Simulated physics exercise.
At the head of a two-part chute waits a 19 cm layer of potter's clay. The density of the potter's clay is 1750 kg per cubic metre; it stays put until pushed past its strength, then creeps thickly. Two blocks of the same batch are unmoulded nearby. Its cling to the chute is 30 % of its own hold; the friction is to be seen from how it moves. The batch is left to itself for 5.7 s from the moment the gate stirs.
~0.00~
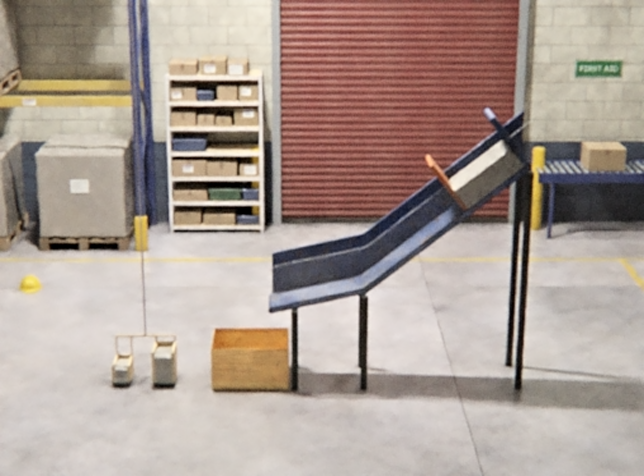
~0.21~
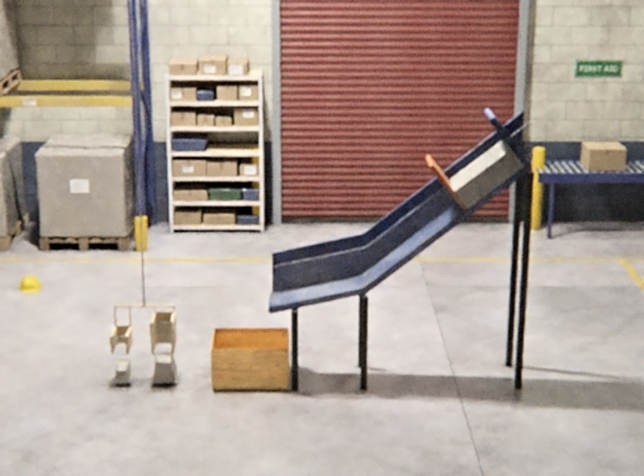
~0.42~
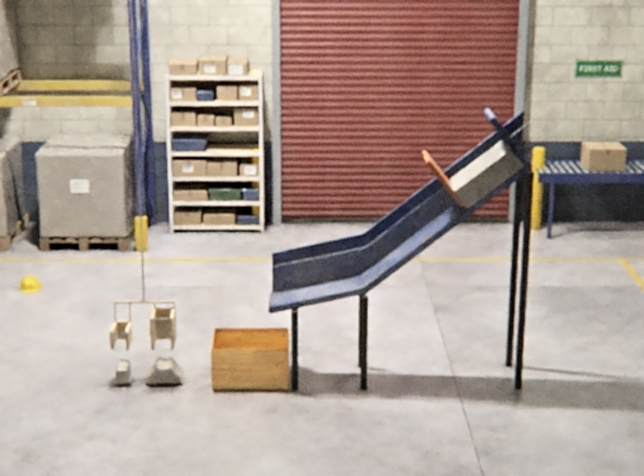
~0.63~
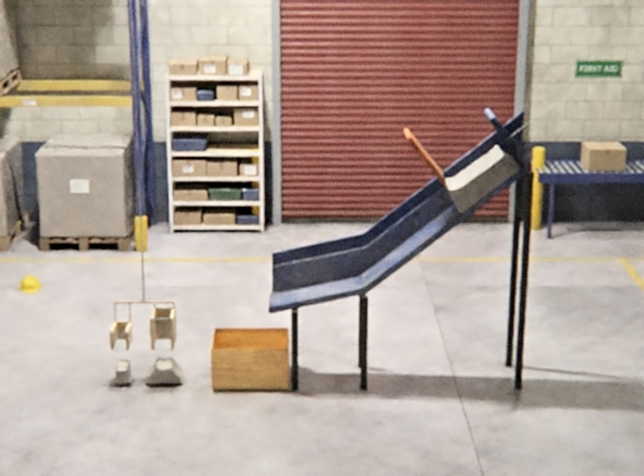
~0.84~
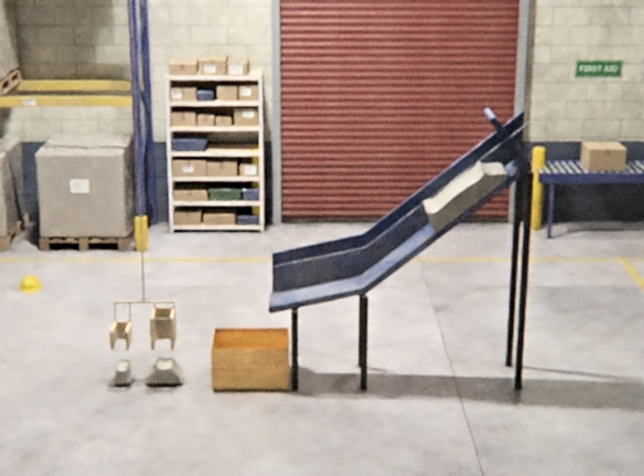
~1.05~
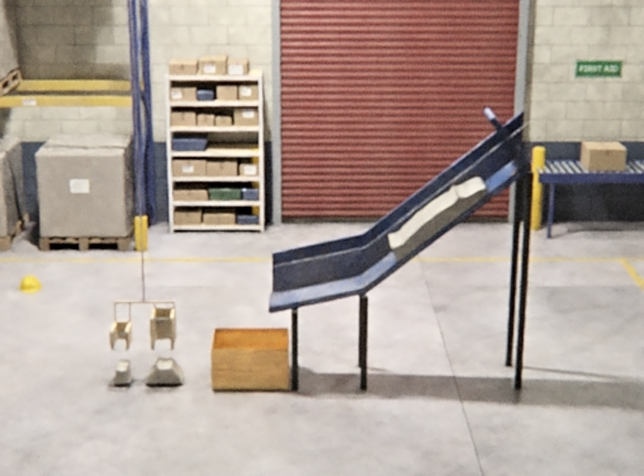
Two small pale blocks on the floor at left slumped into wide-footed heaps as their moulds lifted, then an orange-handled gate swung up on the blue chute and a pale slab slid down its slope.
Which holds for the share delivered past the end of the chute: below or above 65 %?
The share delivered past the end of the chute is below 65 %.
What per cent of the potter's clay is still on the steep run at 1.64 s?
About 20 %.
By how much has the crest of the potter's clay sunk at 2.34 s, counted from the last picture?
About 80.0 cm.
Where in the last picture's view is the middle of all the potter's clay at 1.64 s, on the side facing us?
Around (330, 288).
By 1.64 s, 19 % is on the steep run, 81 % on the flatter one and 0 % past the end.
By 2.34 s, none is on the steep run, 61 % on the flatter one and 39 % past the end.
By 3.04 s, none is on the steep run, 51 % on the flatter one and 49 % past the end.
By 3.74 s, none is on the steep run, 51 % on the flatter one and 49 % past the end.
By 6.13 s, at the end, none is on the steep run, 51 % on the flatter one and 49 % past the end.
